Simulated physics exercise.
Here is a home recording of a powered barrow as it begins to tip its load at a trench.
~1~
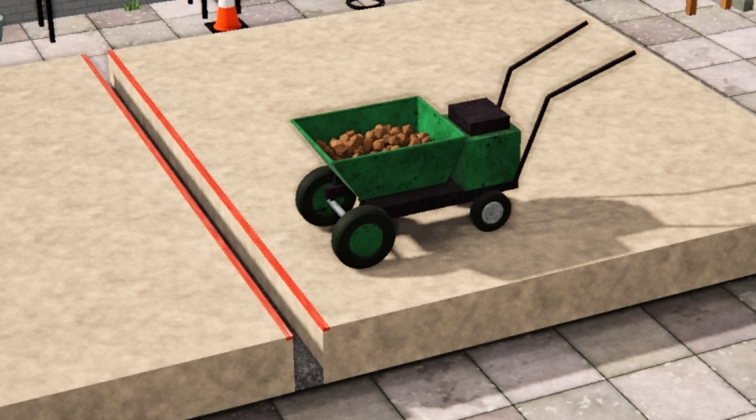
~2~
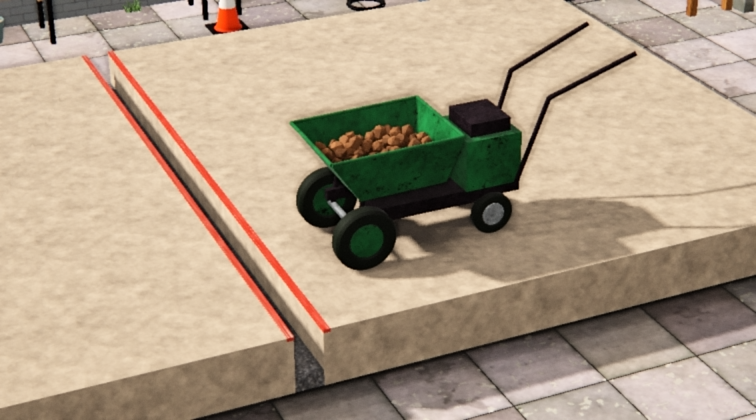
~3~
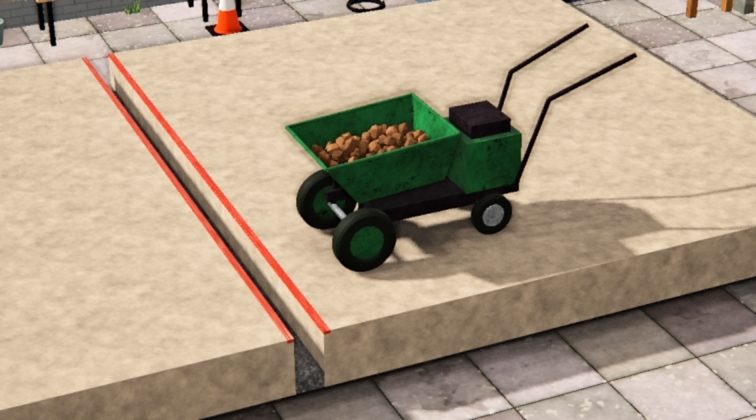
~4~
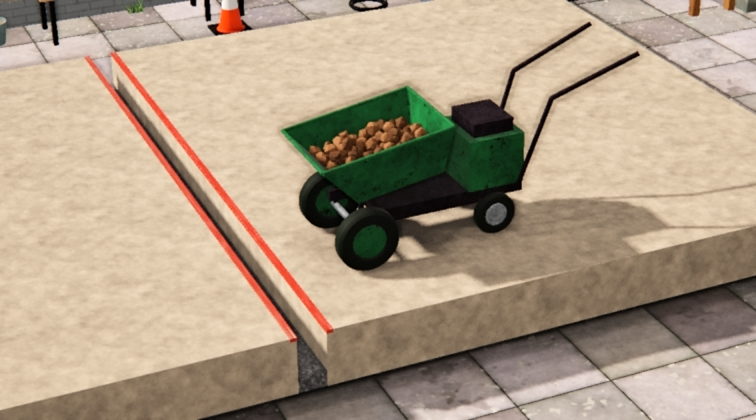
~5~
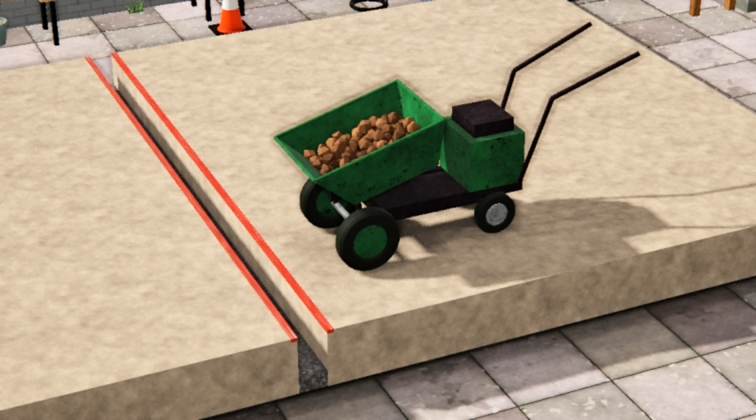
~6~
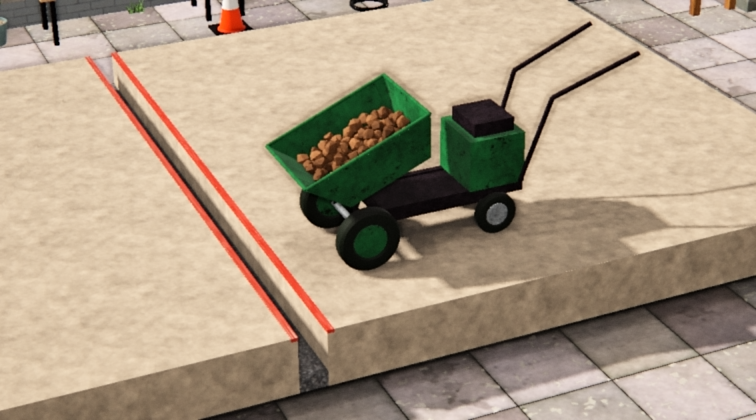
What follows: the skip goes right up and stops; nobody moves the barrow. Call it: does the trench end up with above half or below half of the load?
It ends up with below half.
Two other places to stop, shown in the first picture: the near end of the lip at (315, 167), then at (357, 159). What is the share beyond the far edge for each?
The first spot gives roughly 70 %; the second gives roughly 0 %.
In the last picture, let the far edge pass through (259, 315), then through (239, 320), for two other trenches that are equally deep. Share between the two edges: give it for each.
90 %, 100 %.
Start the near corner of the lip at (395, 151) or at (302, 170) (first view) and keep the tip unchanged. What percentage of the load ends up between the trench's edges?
Result: 20 in a hundred, then 0 in a hundred.
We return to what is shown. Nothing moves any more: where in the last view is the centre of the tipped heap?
Close to (235, 267) in the last view.
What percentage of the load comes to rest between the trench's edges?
My estimate is some 25 %.
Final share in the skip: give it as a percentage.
I reckon some 25 percent.
Just after the last frame, skip tipped steeply; every one in the skip.
A moment on, skip tipped right over; the larger part in the skip; about a tenth in or heaped over the trench; roughly a quarter beyond it.
Further on, skip tipped right over; roughly a third in the skip; roughly a quarter in or heaped over the trench; roughly half beyond it.
When it is over, skip tipped right over; roughly a quarter in the skip; roughly a quarter in or heaped over the trench; roughly half beyond it.
